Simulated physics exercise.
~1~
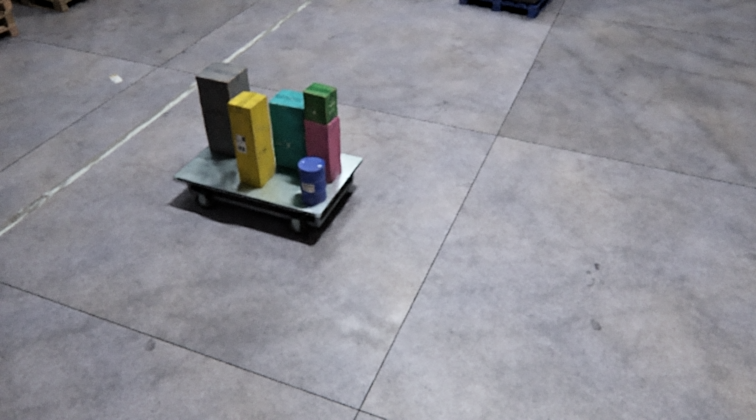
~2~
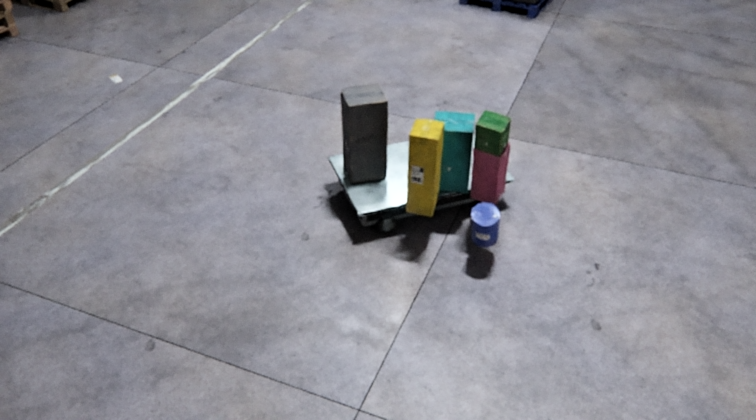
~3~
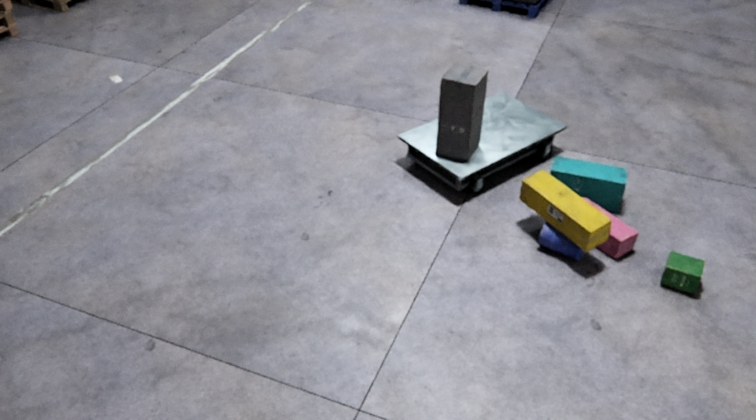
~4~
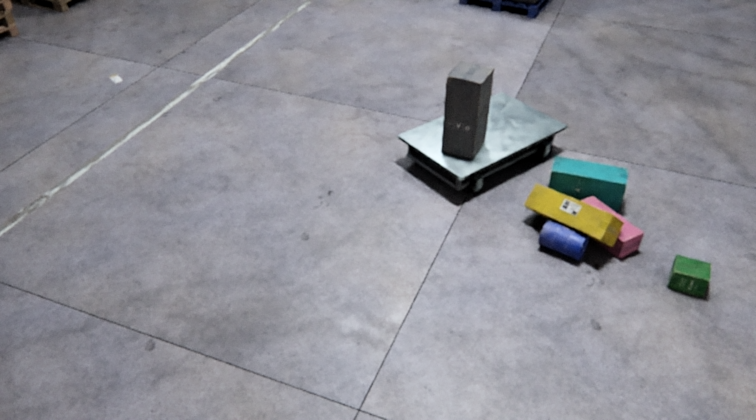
A loaded flat cart swings right and stops, spilling everything except the tall grey box.
